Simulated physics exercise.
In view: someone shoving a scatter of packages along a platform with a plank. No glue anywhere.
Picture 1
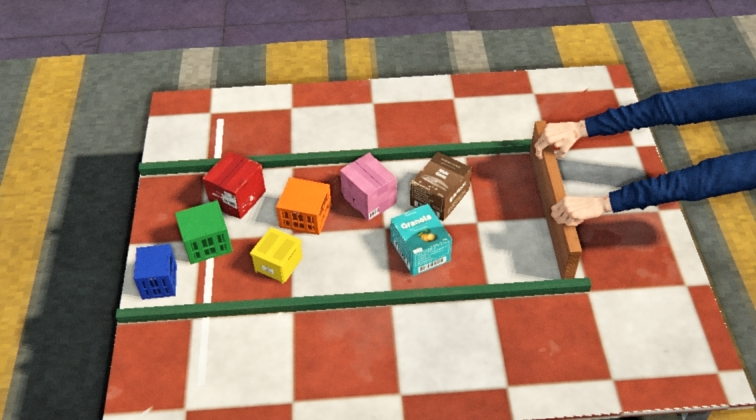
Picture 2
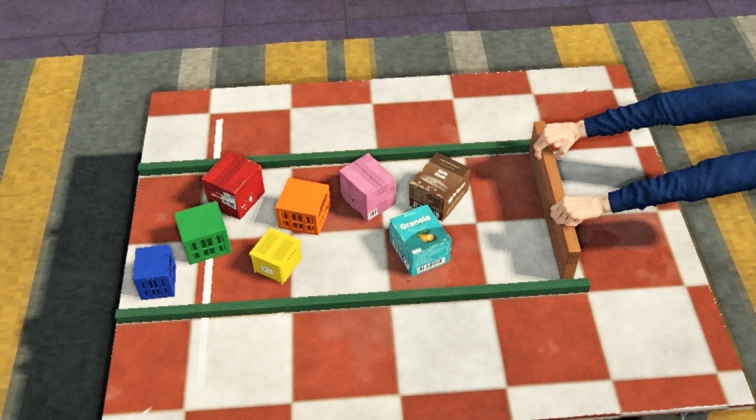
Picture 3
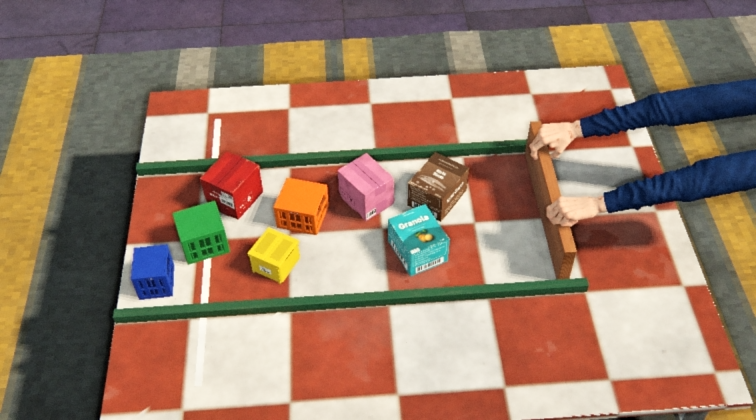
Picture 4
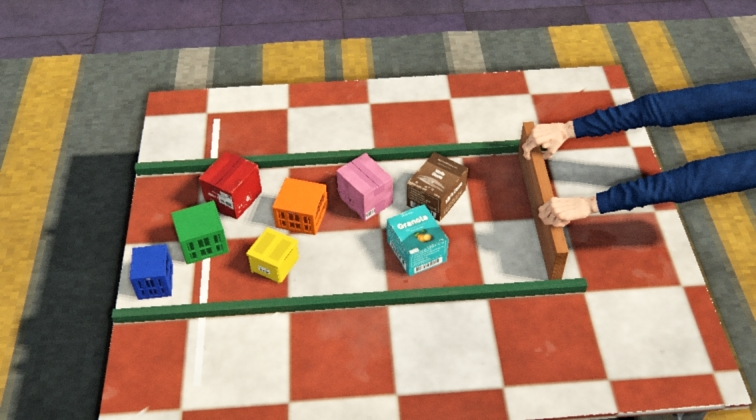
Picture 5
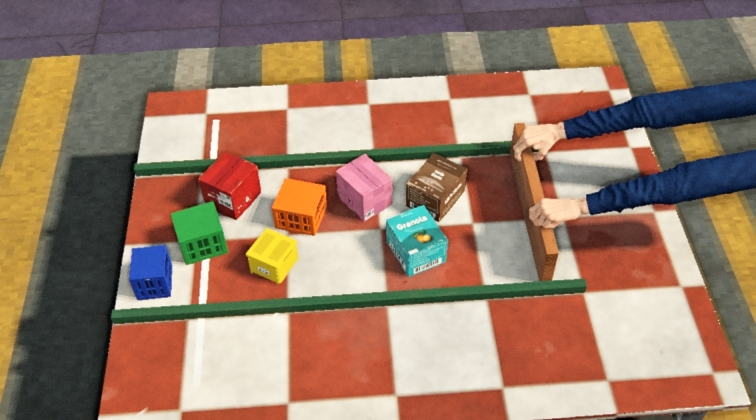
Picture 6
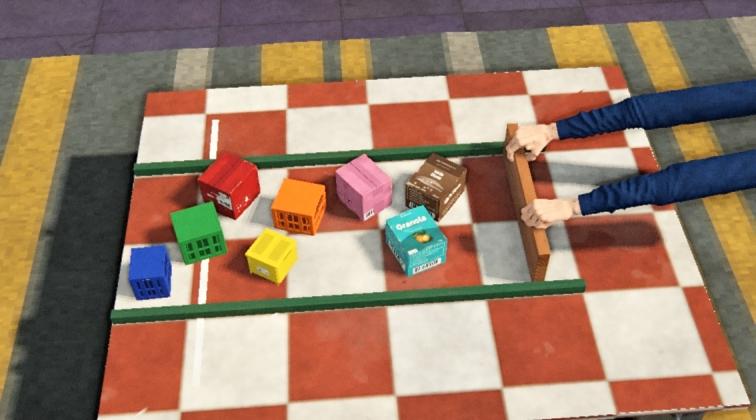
Two hands slide a wooden plank slightly left toward scattered colourful packages that stay still.
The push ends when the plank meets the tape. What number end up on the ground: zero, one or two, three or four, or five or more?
Outcome: The number that fall off is three or four.
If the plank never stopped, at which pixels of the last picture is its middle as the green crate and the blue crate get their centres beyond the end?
For the green crate at (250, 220), for the blue crate at (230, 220).
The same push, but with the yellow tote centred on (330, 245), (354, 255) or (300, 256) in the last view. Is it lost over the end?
Place by place, it does not fall; does not fall; stays on.
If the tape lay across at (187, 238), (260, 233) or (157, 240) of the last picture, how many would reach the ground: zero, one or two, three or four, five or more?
Taking them in turn, three or four; none; more than four.
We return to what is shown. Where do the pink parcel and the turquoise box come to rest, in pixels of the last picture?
Near (147, 199) and (181, 254).
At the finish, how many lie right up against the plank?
The number is 2.
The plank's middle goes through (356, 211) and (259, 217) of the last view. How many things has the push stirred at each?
At the one place 5, at the other 8.
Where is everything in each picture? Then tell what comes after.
Blue crate (156, 272); green crate (204, 233); red parcel (235, 185); plank (553, 198); tape (212, 236), in the first picture.
Green crate (203, 233); brown box (440, 187), in the second picture.
Red parcel (232, 186); plank (549, 198), in the third picture.
Blue crate (152, 272); yellow tote (274, 256), in the fourth picture.
Green crate (200, 233); orange crate (300, 207), in the fifth picture.
Blue crate (151, 273); green crate (199, 233); red parcel (230, 186); plank (525, 201); tape (207, 237), in the sixth picture.
A little later, none off yet; blue crate at rest near (151, 273); green crate at rest near (199, 233); red parcel at rest near (230, 186).
Next, none off yet; blue crate at rest near (151, 273); green crate at rest near (199, 233); red parcel shifted a little near (212, 183).
Later still, none off yet; blue crate shifted about its own width near (121, 284); green crate shifted well along near (128, 246); red parcel shifted about its own width near (167, 177).
When it is over, the number that fall off is three or four; down, orange crate, red parcel, green crate and blue crate.
